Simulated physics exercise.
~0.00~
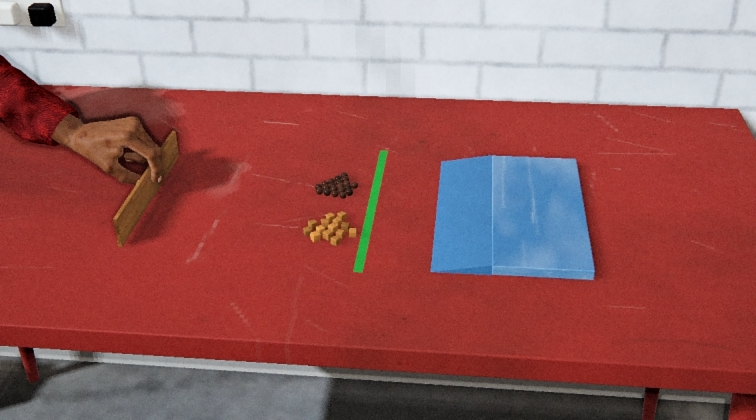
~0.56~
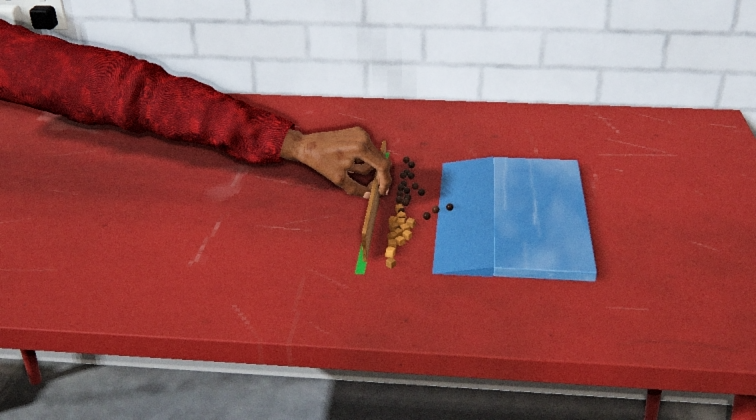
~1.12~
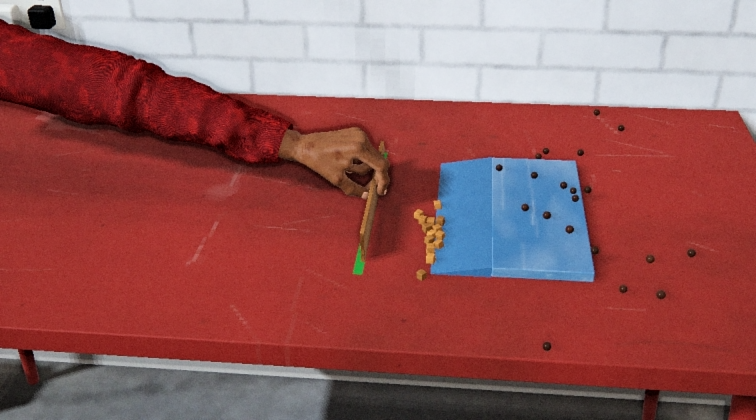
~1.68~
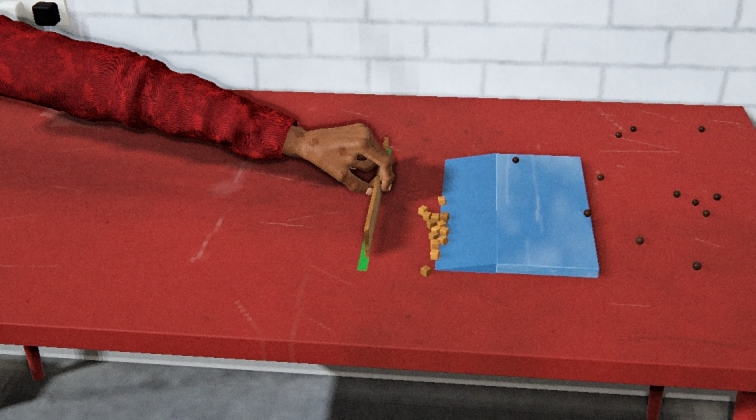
A red table stands against a white brick wall, seen from above and in front by a slightly swaying camera. At the left, a hand in a red sleeve holds a strip of wood upright, with dark balls and yellowish cubes in two small heaps before a green tape line and a low blue ramp. The hand sweeps the strip rightward, pushing both heaps past the tape, and stops there. The dark balls roll on over the ramp and scatter across the table beyond. The cubes bunch at the ramp's near edge, only some resting on it.
